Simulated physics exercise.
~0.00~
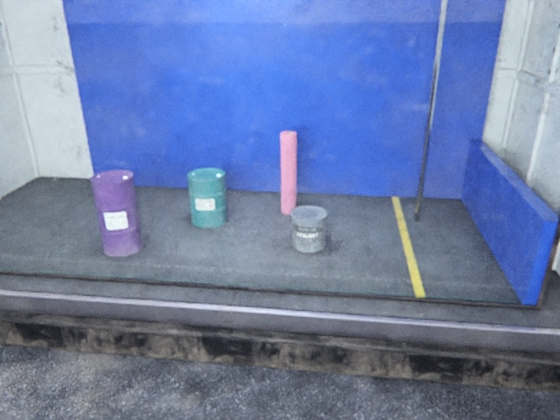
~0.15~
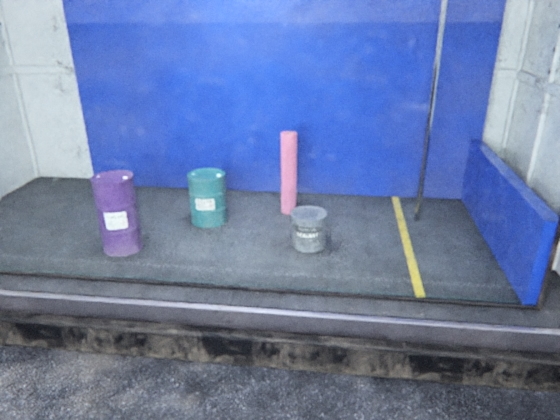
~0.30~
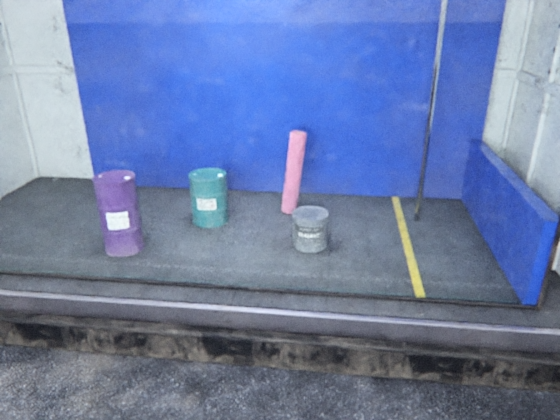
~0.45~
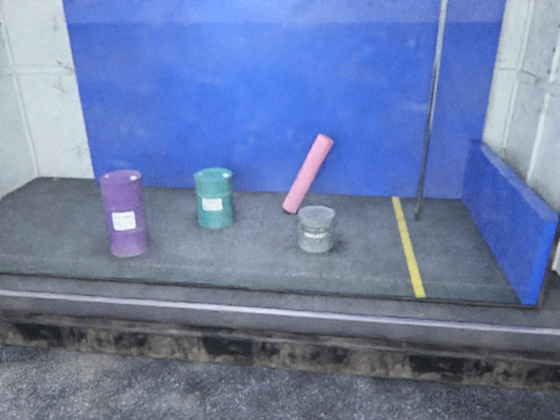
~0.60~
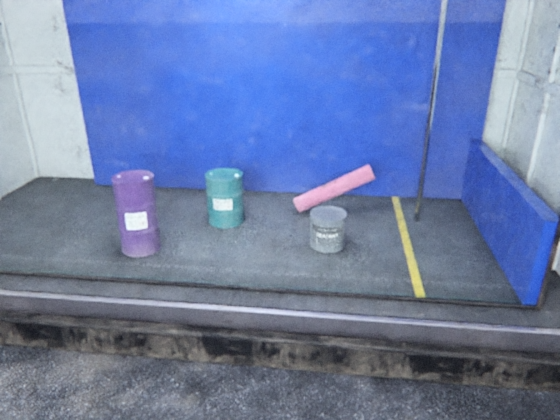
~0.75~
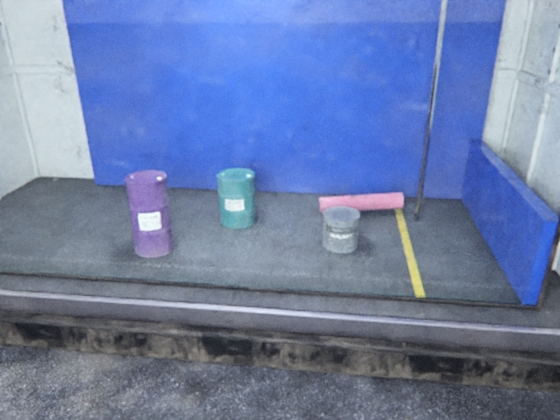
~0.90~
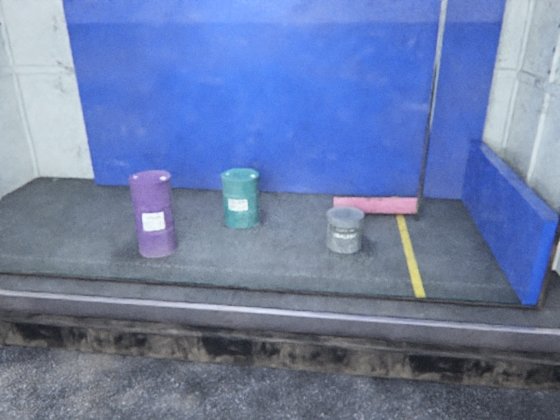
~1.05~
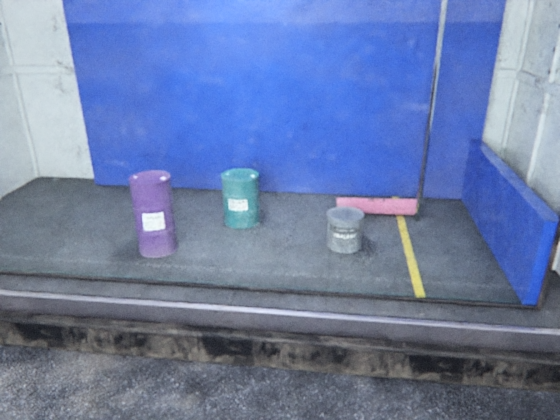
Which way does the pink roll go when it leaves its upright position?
It tips over to the right and keeps moving right, ending up on its side.
Pink roll toppling right as drums and bucket slide right, then lying still with its middle short of the yellow line.
